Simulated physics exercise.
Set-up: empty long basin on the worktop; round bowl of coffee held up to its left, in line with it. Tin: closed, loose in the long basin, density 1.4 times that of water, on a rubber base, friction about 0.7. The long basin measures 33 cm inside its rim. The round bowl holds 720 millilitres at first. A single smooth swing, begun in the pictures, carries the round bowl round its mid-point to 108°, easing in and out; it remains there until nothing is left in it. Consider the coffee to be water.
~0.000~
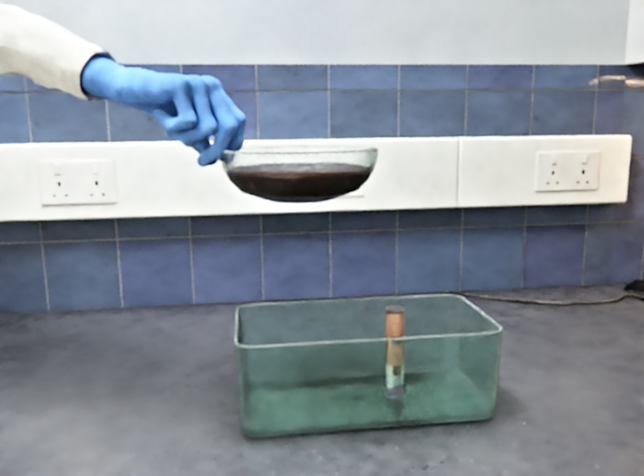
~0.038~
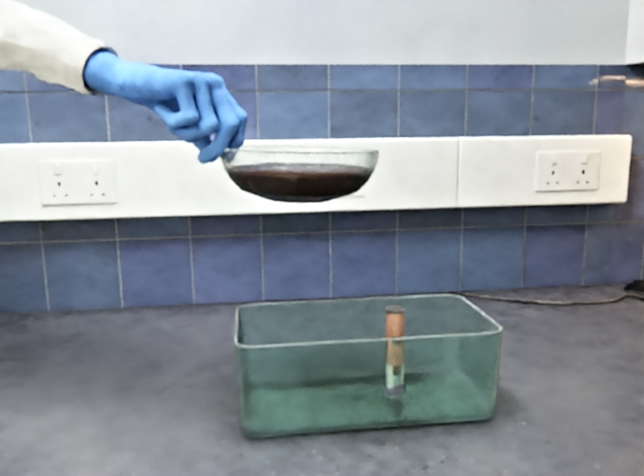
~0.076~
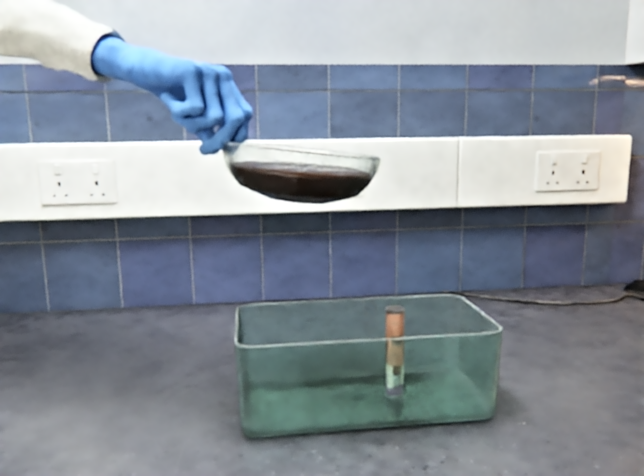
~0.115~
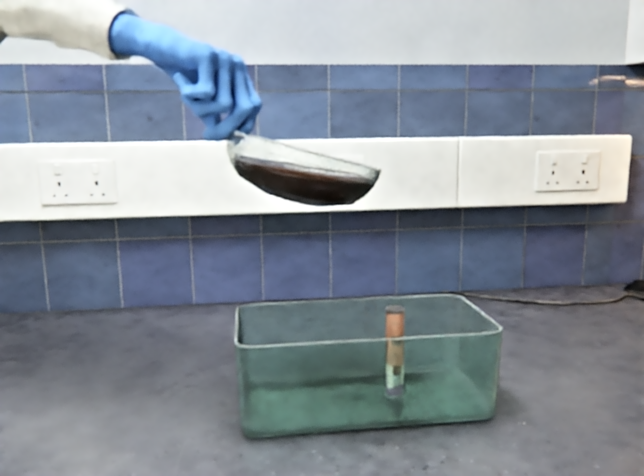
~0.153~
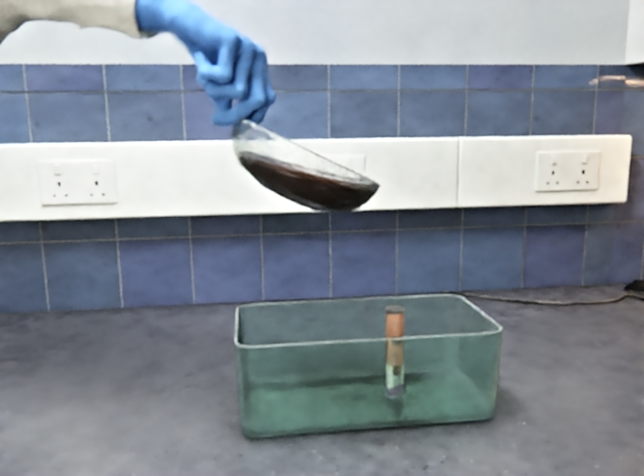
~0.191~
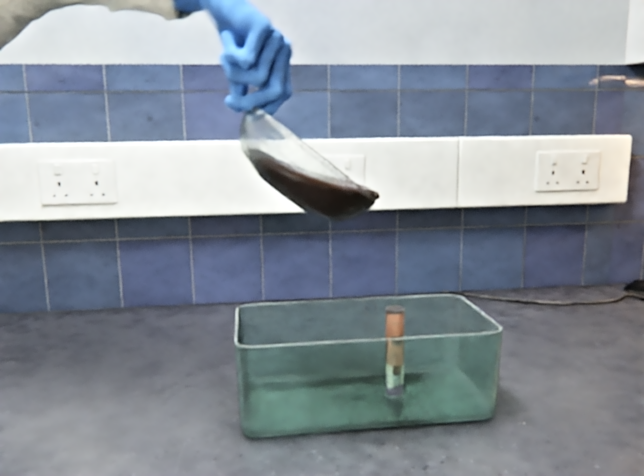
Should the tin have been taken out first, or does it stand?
It rides it out.
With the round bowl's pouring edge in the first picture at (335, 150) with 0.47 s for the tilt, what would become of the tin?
Then it tips over.
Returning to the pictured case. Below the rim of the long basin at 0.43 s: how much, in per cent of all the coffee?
Roughly 44 percent of it.
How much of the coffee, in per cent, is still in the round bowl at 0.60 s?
About 0 % is still there.
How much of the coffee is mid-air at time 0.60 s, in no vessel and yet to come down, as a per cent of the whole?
Roughly 14 %.
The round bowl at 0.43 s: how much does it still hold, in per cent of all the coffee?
Remaining: Near 1 % of the total.
By 0.43 s the tilt is 106° and 1 per cent is still to pour; the tin stands where it began.
By 0.60 s the tilt is 108° and 0 per cent is still to pour; the tin stands where it began.
By 0.77 s the tilt is 108° and 0 per cent is still to pour; the tin stands where it began.
By 0.97 s the tilt is 108° and 0 per cent is still to pour; the tin stands where it began.
At rest the tin stands where it began.
